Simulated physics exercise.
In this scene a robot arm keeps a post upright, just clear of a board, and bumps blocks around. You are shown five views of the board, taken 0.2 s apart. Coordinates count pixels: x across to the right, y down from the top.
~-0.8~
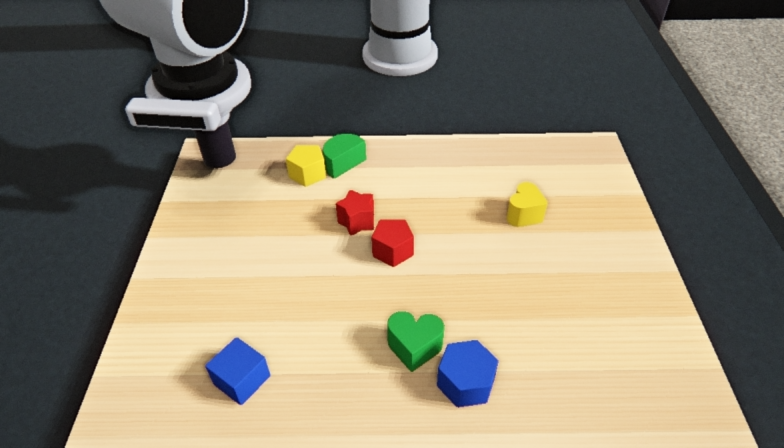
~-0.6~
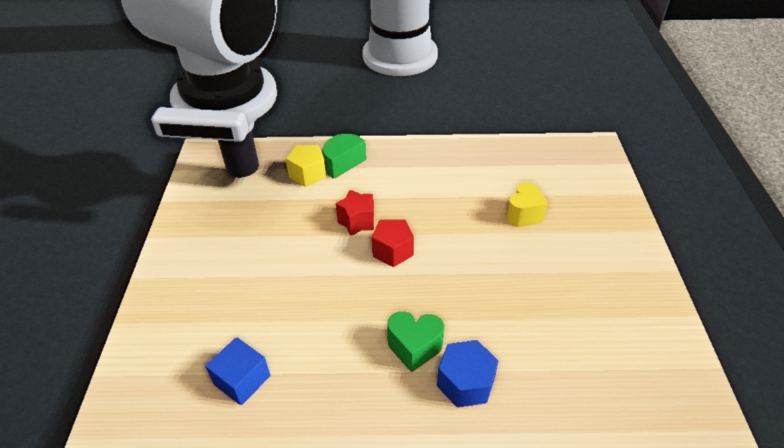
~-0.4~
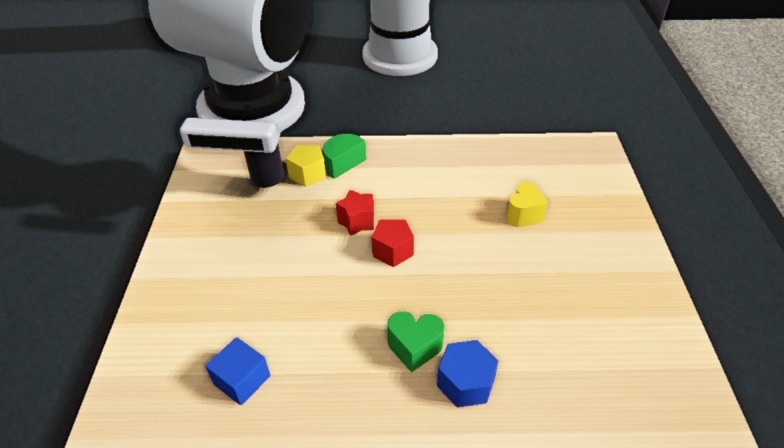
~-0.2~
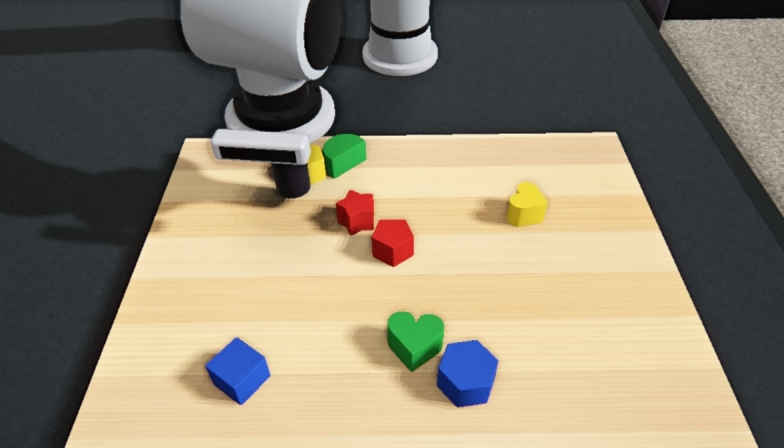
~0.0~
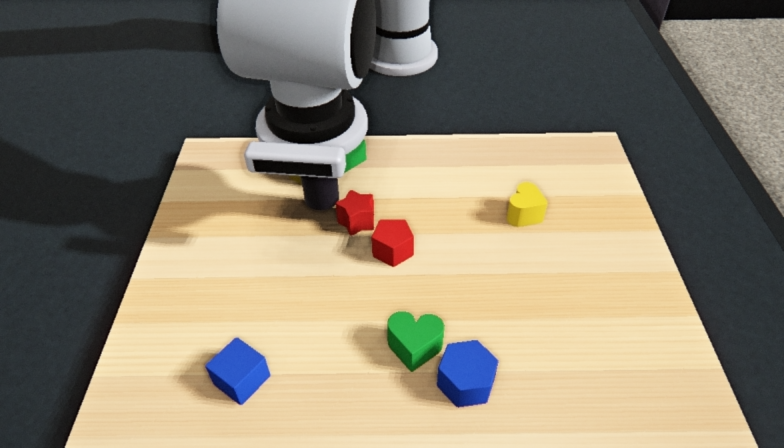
The clip opens with a robot arm holding a dark post at the upper left of a wooden board scattered with colored blocks. The arm slides right and slightly toward the viewer, passing in front of the yellow pentagonal block and hiding it, until the post is beside the red star, while the blocks stay still.
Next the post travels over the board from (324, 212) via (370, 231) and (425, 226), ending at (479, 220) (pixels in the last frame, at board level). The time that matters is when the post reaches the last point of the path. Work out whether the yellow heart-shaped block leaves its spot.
Once the path ends, it is somewhere new.
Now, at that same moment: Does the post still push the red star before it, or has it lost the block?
When the path ends, it will sit ahead of the post.
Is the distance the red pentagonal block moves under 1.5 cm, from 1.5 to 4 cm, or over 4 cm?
The distance will be 1.5 to 4 cm.
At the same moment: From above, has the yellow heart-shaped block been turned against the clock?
Yes - that is the case.
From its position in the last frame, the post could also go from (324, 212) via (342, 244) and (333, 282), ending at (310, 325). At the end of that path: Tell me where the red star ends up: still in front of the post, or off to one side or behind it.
The block lies off to the side or behind.
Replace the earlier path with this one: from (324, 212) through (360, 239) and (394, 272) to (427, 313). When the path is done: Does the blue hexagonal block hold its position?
I expect so.
What follows on the original path. One third of the way, post at (369, 217); red star at (402, 213), turned 30° anticlockwise; red pentagonal block at (417, 240), turned 45° clockwise.
Two thirds of the way, post at (426, 212); red star at (459, 209), turned 25° anticlockwise; red pentagonal block at (421, 242), turned 60° clockwise.
At the end, post at (481, 207); yellow pentagonal block still; red star at (513, 210); red pentagonal block at (421, 242), turned 60° clockwise; yellow heart-shaped block at (539, 197), turned 35° anticlockwise.
